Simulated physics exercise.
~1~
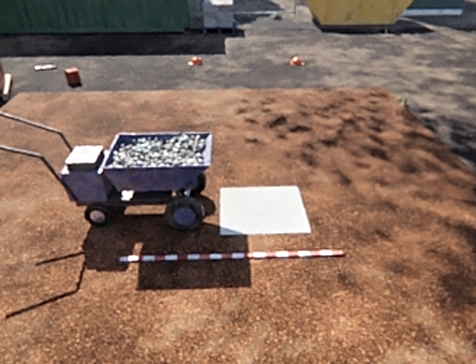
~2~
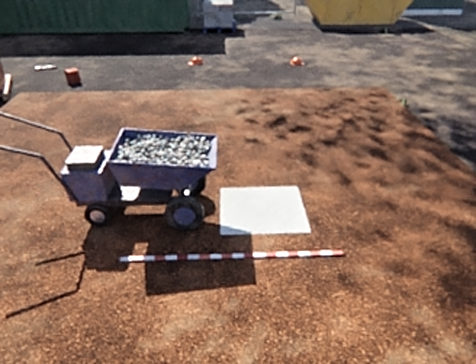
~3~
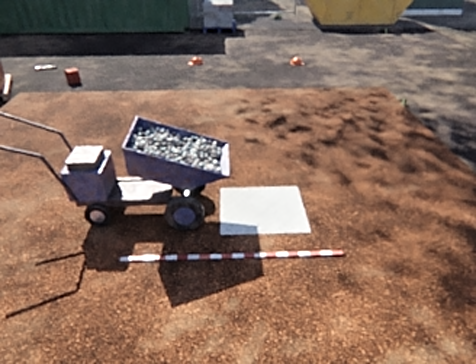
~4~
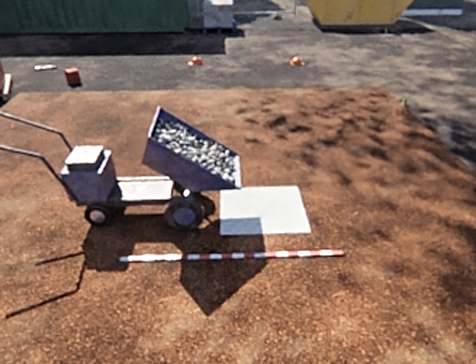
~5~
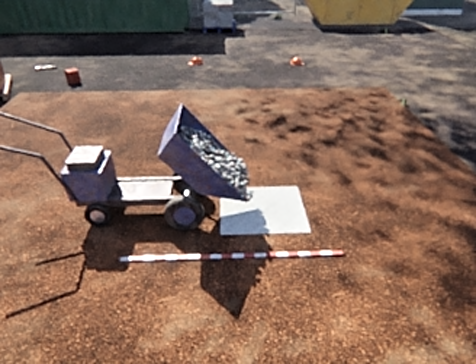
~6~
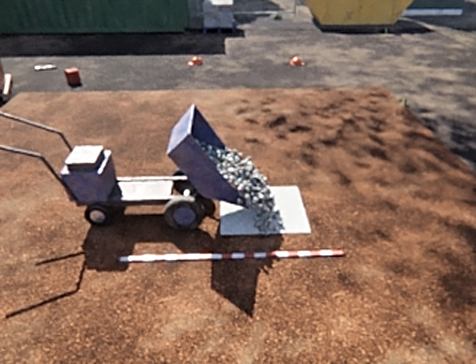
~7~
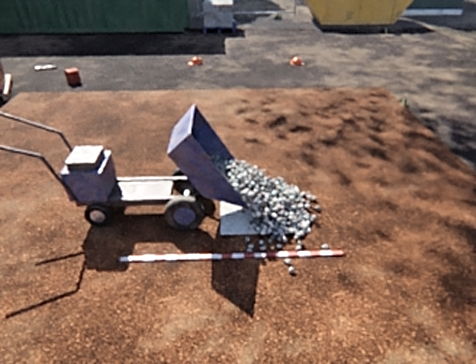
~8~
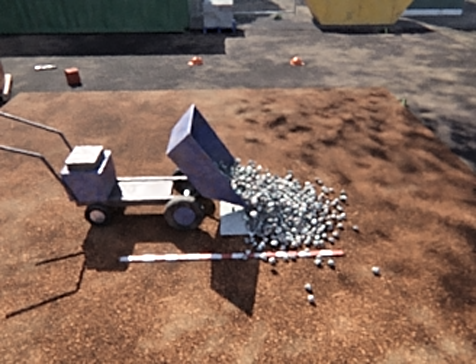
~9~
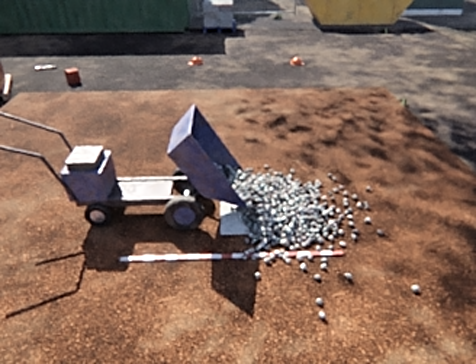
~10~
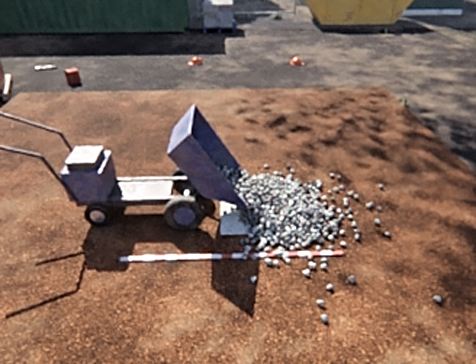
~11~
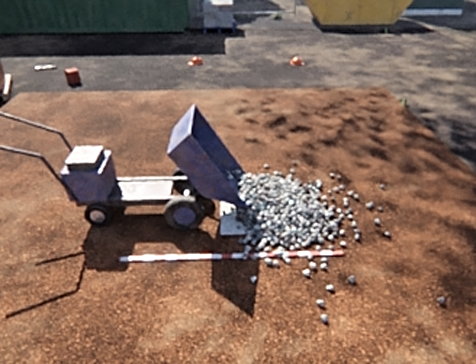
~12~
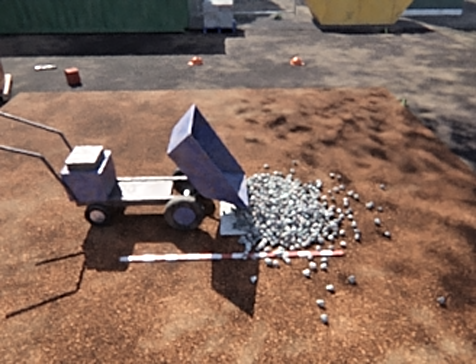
A powered barrow tipping its skip to the right, pouring pale stones over a white sheet into a heap with scattered strays.
